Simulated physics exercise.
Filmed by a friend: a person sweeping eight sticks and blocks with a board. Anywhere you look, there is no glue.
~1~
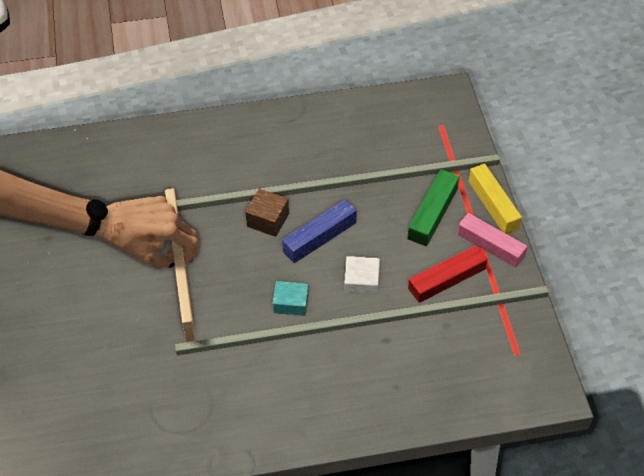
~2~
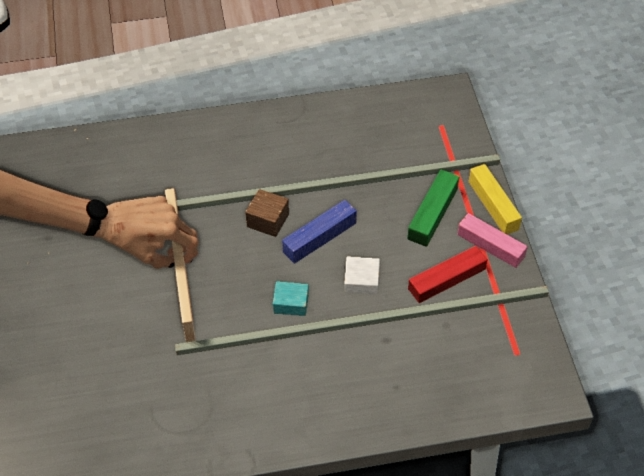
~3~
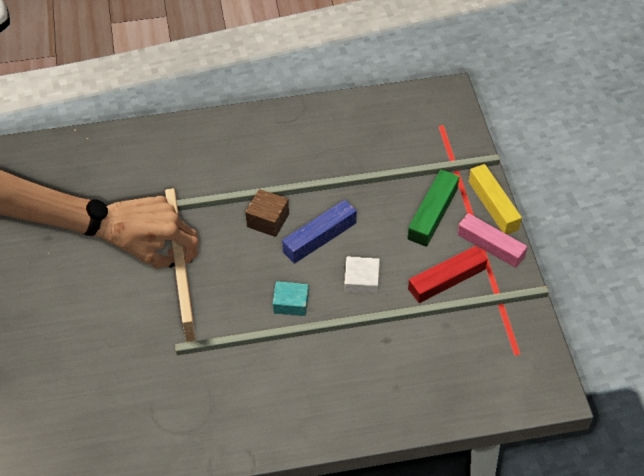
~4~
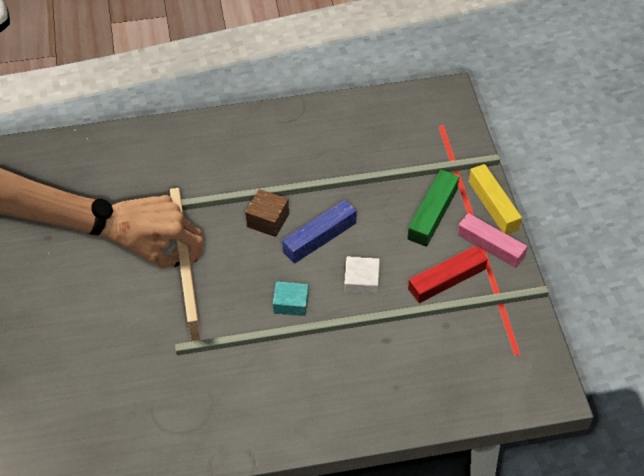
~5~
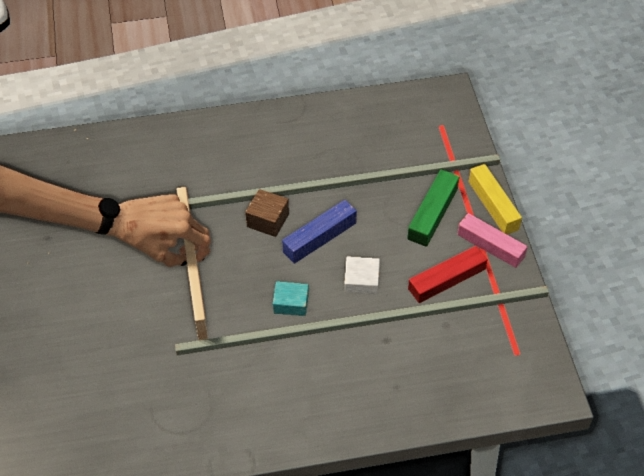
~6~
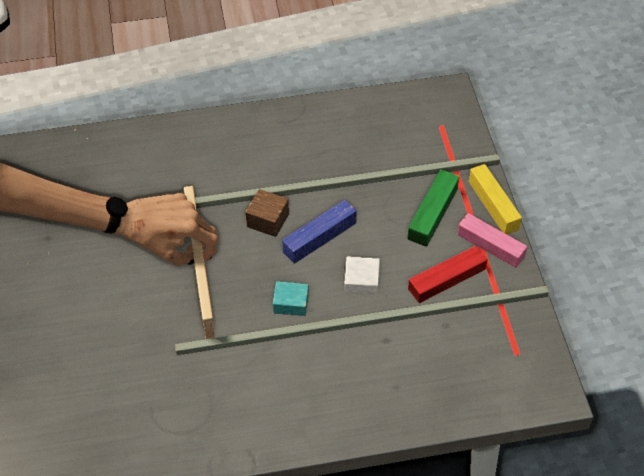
A hand gripping a thin wooden board rests at the left end of two pale green strips on a gray table, with eight colored sticks and blocks lying to the right. The hand then slides the board slightly rightward, still short of the brown block, while every piece stays still.
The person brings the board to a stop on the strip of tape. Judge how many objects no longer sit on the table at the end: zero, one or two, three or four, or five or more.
Three to four.
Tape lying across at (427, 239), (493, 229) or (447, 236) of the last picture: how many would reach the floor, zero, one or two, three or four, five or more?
The counts for the three tapes are zero, more than four and 1 or 2.
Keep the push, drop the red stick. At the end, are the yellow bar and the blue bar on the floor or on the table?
The yellow bar: Drops. The blue bar: Remains.
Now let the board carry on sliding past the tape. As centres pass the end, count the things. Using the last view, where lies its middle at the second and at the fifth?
About (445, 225), then (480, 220).
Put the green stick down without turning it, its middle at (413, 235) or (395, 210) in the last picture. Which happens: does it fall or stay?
So in the first try it ends up below, and in the second it is not lost.
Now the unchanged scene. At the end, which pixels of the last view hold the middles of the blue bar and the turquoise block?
The blue bar comes to rest close to (502, 199), while the turquoise block rests close to (506, 264).
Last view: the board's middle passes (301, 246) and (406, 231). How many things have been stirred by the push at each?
At the first point the count is 3, at the second it's 8.
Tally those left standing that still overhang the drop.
That comes to 2 of them.
A little later, none off yet; yellow bar at rest near (495, 199); pink bar at rest near (492, 241); green stick at rest near (434, 208).
When it is over, the number that fall off is three or four; down, red stick, green stick, pink bar and yellow bar.
